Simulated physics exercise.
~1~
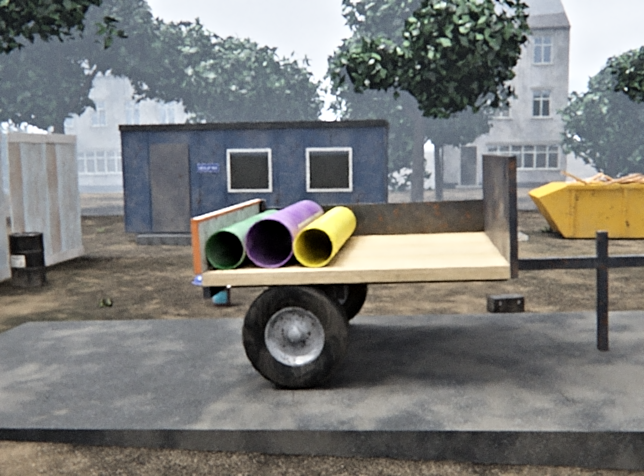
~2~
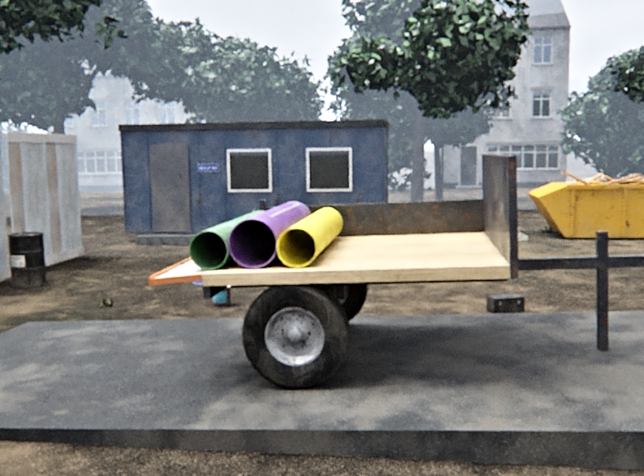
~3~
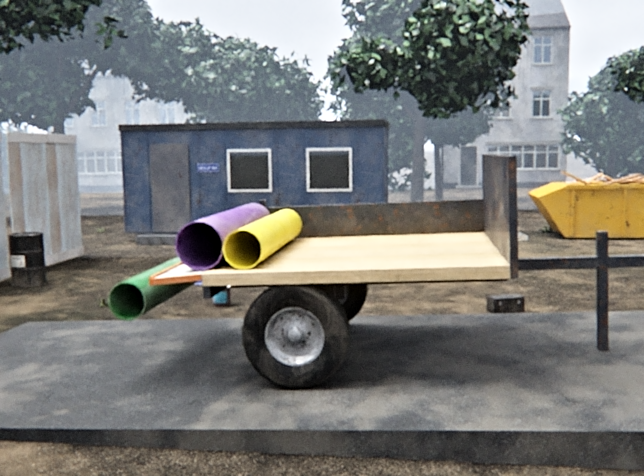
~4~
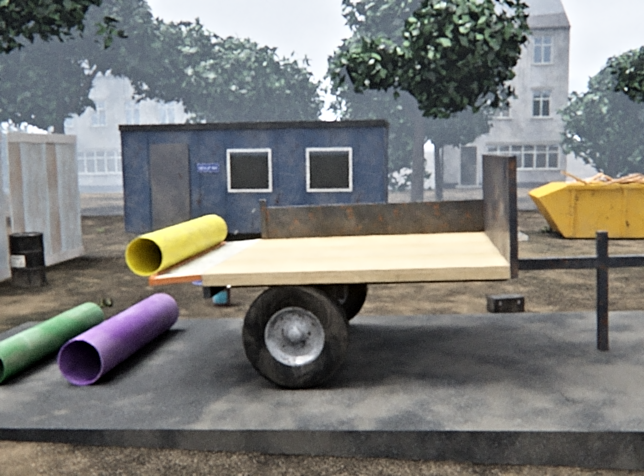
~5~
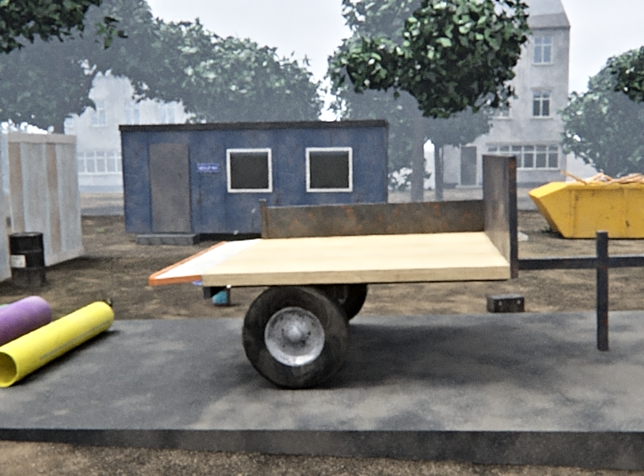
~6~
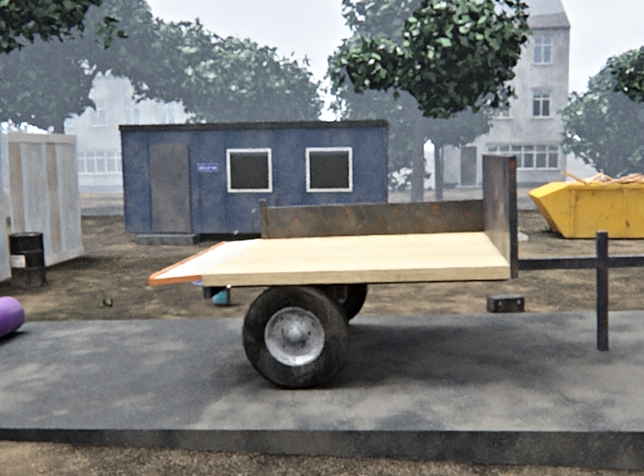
Green, purple and yellow pipes rolling left off a trailer as its tailgate drops, landing on the ground and rolling away left.
